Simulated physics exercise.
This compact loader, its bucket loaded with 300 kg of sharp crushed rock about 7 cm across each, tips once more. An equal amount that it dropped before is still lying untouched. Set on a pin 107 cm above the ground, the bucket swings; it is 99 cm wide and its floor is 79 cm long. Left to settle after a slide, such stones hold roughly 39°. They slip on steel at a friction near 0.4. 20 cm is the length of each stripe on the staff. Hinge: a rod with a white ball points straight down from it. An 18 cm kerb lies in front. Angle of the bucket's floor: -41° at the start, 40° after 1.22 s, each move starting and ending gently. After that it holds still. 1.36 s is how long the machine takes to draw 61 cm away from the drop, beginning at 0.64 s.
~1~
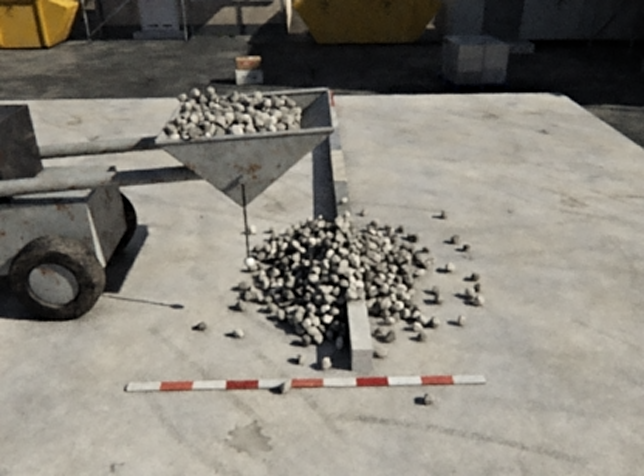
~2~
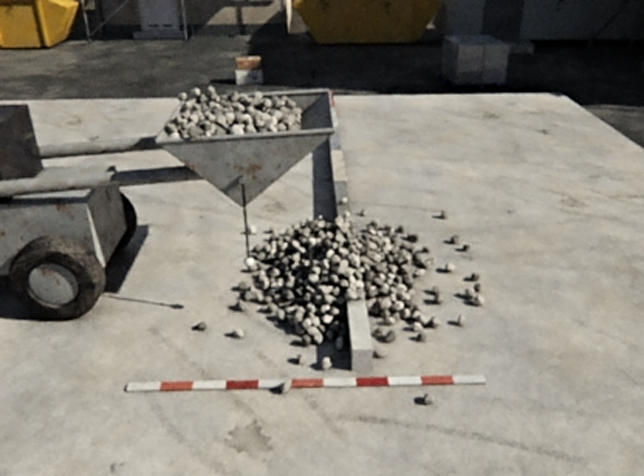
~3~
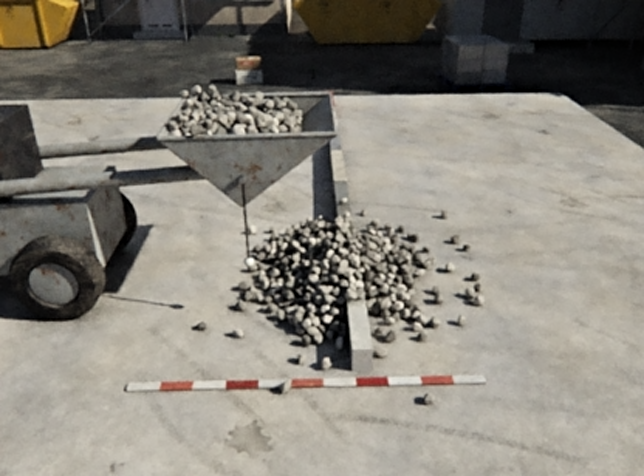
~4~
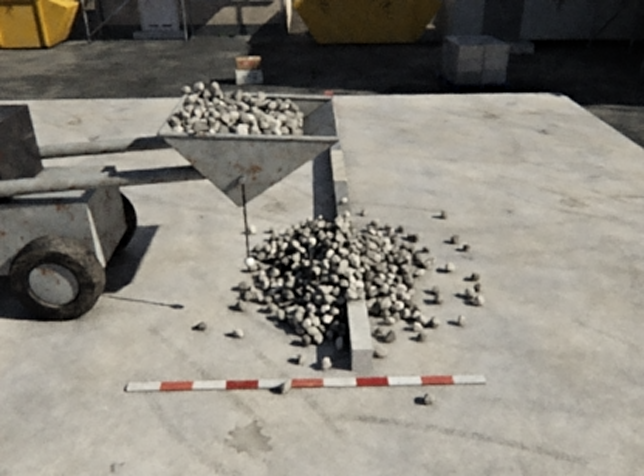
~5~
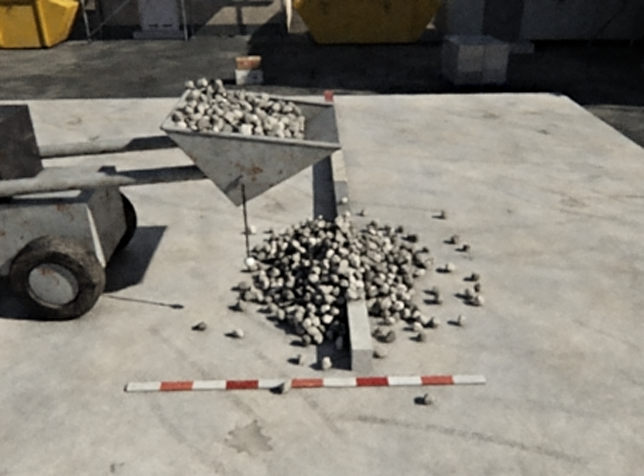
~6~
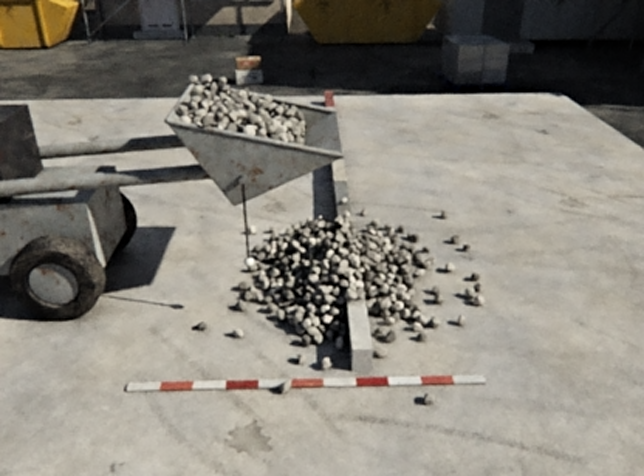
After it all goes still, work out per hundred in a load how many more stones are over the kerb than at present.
Around 7 stones per hundred.
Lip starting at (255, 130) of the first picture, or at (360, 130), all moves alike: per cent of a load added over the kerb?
First place: Roughly 0 %; second place: Roughly 20 %.
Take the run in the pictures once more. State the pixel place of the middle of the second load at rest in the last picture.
Around (288, 259) in the last picture.
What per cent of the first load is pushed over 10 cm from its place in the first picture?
Close to 5 in a hundred of them.
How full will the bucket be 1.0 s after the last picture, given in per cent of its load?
Estimate: 35 % remaining inside, roughly.
Then, 0.6 s after the last picture the floor is at 28°; in per cent of one load, 97 in the bucket, 75 on this side of the kerb, 28 over the kerb; the foremost stones are at (464, 263).
Then, 1.0 s after the last picture the floor is at 40°; in per cent of one load, 33 in the bucket, 137 on this side of the kerb, 30 over the kerb; the foremost stones are at (464, 263).
Then, 2.1 s after the last picture the floor is at 40°; in per cent of one load, 0 in the bucket, 166 on this side of the kerb, 34 over the kerb; the foremost stones are at (465, 261).
Then, 4.6 s after the last picture the floor is at 40°; in per cent of one load, 0 in the bucket, 166 on this side of the kerb, 34 over the kerb; the foremost stones are at (465, 261). Net gain over the kerb, 7.
